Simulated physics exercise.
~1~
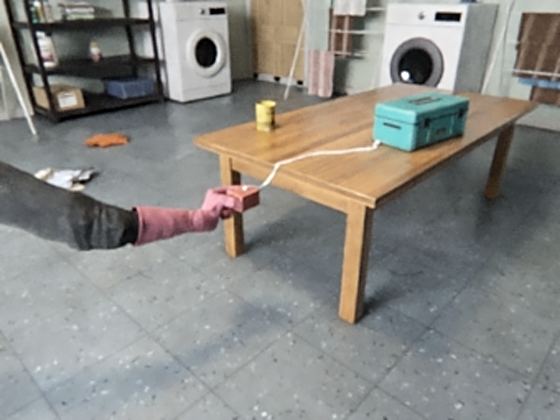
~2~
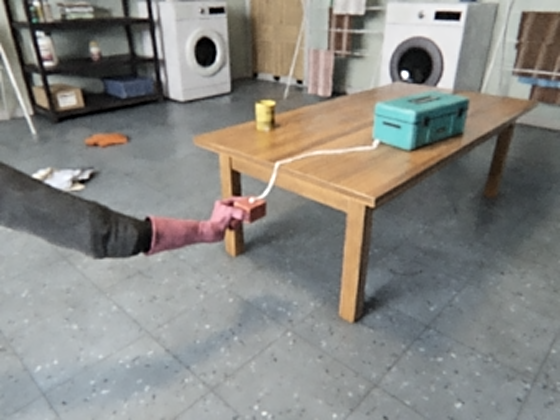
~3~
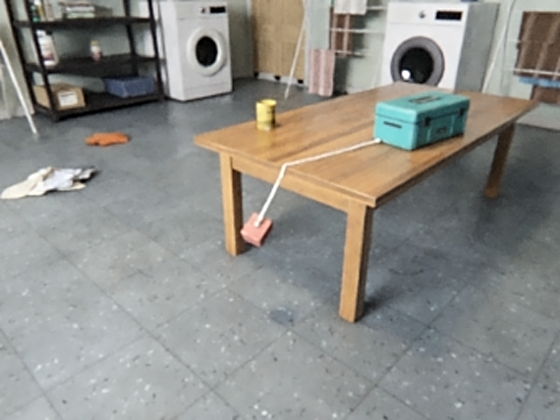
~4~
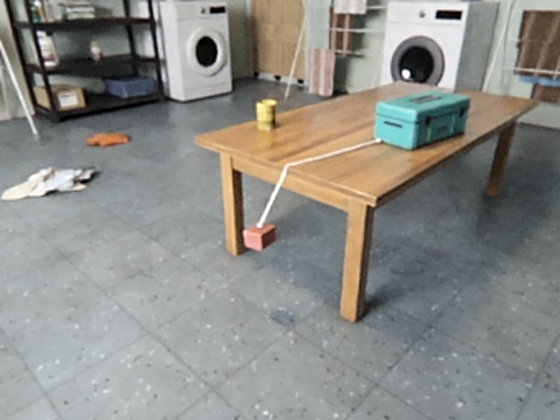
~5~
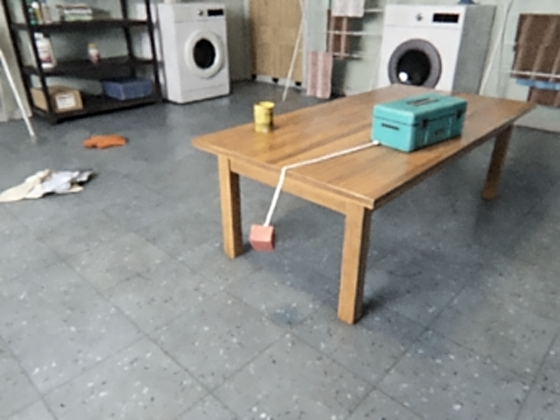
In a laundry room, a gloved hand releases a red block, which dangles from the table.
